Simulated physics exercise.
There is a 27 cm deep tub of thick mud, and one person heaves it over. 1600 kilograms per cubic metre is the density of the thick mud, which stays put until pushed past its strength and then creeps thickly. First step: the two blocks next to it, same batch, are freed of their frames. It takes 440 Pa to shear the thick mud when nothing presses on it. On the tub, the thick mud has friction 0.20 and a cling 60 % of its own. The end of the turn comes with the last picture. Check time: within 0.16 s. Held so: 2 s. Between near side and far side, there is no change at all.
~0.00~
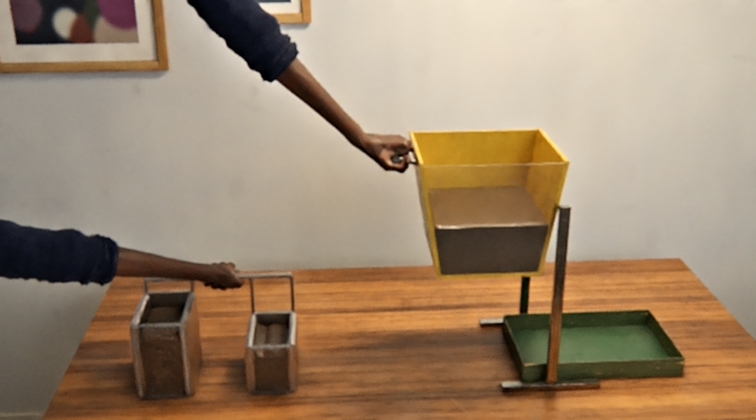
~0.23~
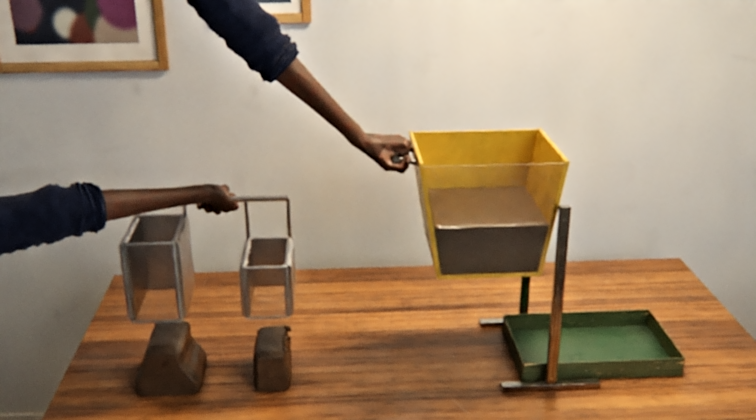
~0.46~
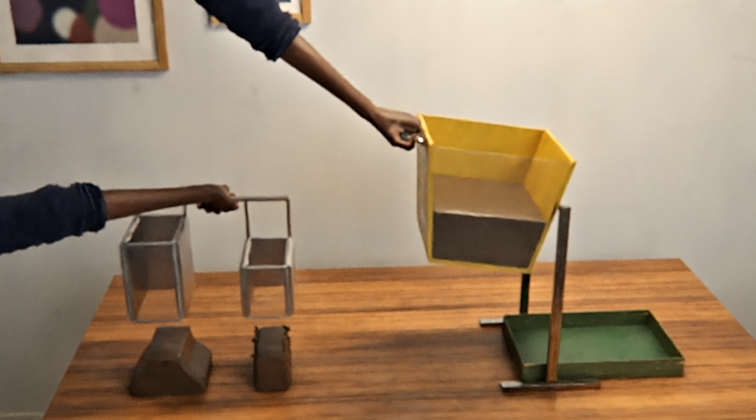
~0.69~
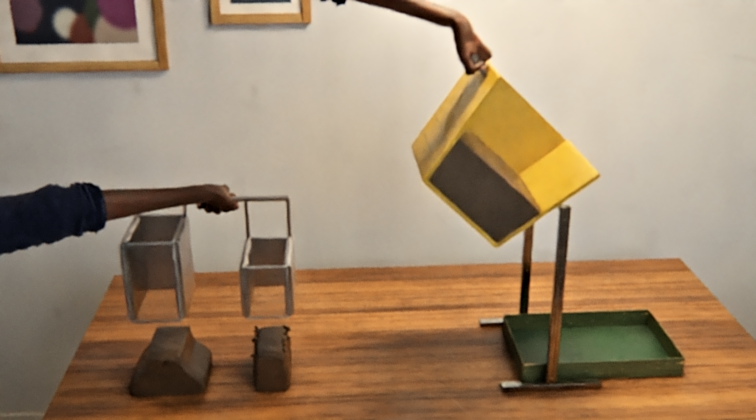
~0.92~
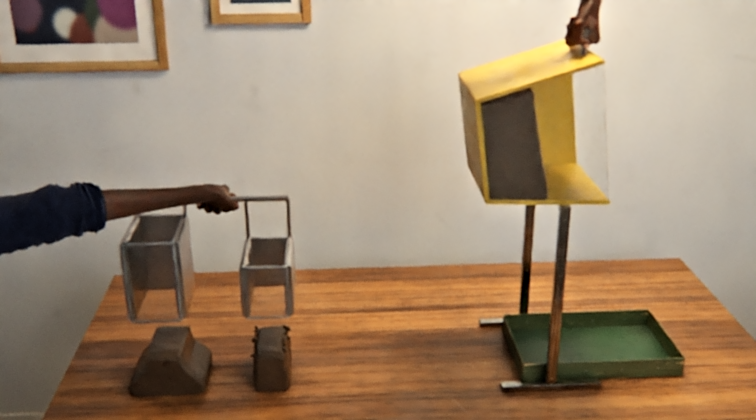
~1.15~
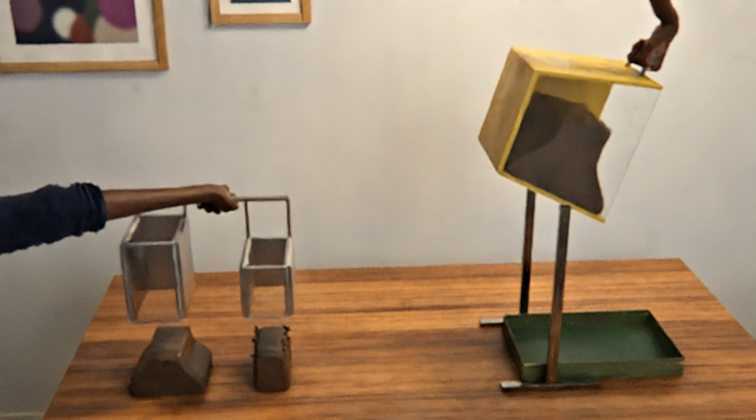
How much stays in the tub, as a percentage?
0 %.
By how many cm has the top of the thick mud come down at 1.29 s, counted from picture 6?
About 10 cm.
After 1.29 s, the tub is at 107 degrees and holds 52 %.
After 1.46 s, the tub is at 107 degrees and holds 4 %.
After 1.63 s, the tub is at 107 degrees and holds 0 %.
After 1.80 s, the tub is at 107 degrees and holds 0 %.
After 3.15 s, the tub is at 107 degrees and holds 0 %.
